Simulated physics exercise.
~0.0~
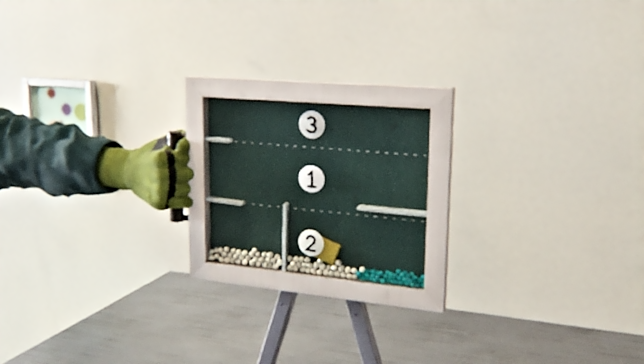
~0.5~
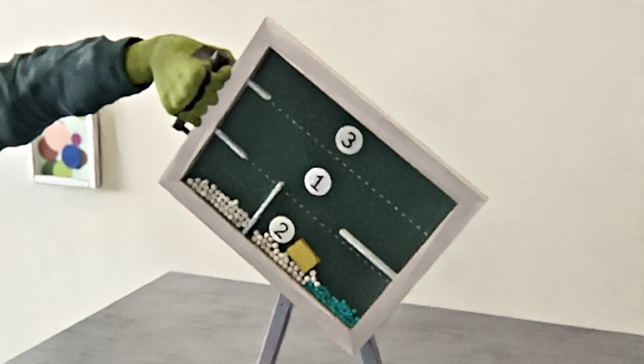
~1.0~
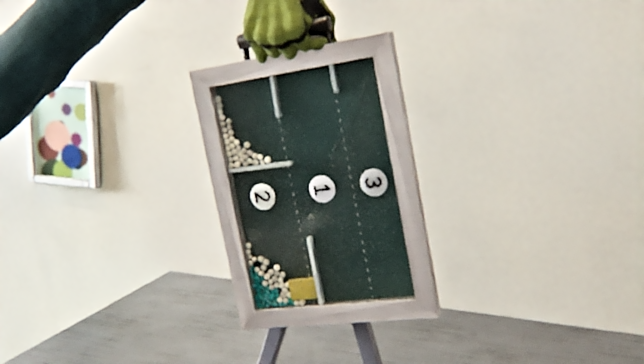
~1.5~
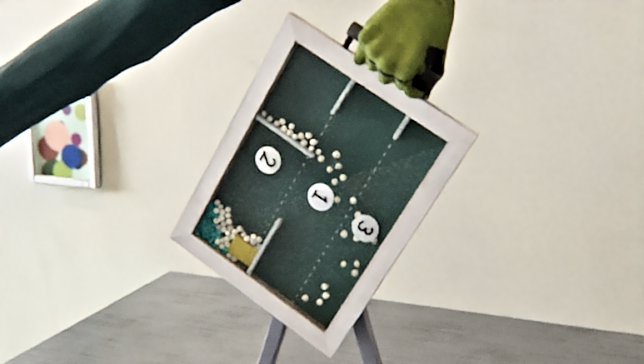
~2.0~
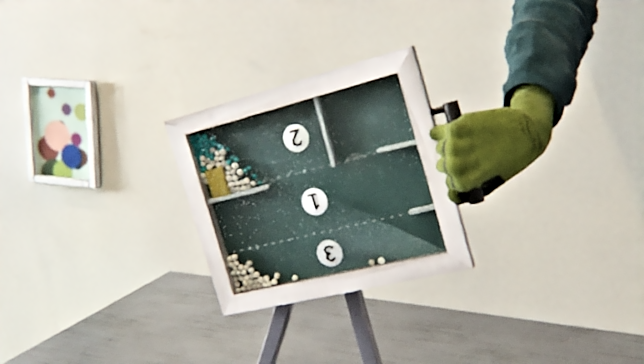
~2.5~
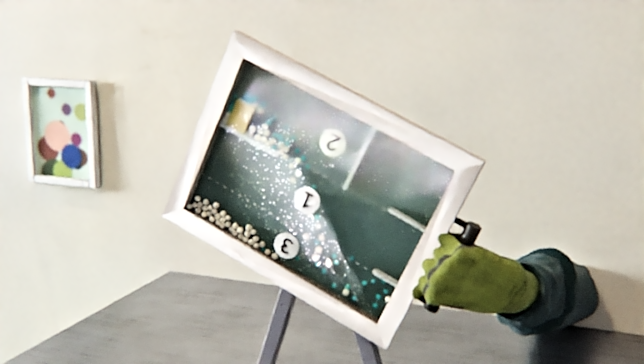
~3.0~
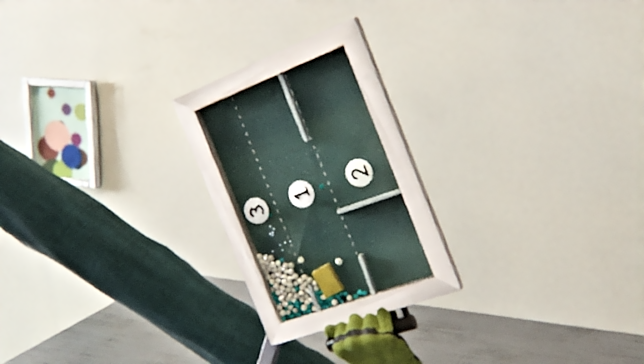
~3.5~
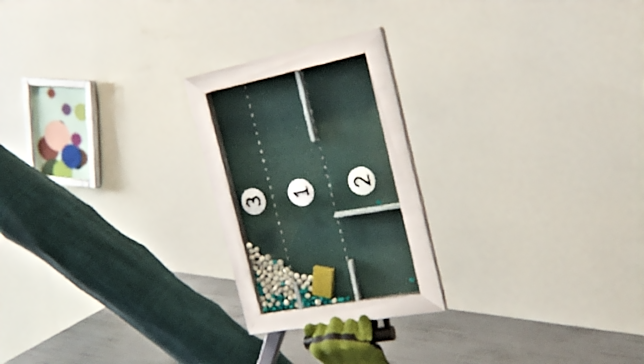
A framed, dark green case holding white and turquoise beads and a yellow block is turned clockwise by a green-gloved hand, the beads spilling from strip to strip, until it stands tilted with most beads heaped at the bottom left and the block beside them in the middle strip.
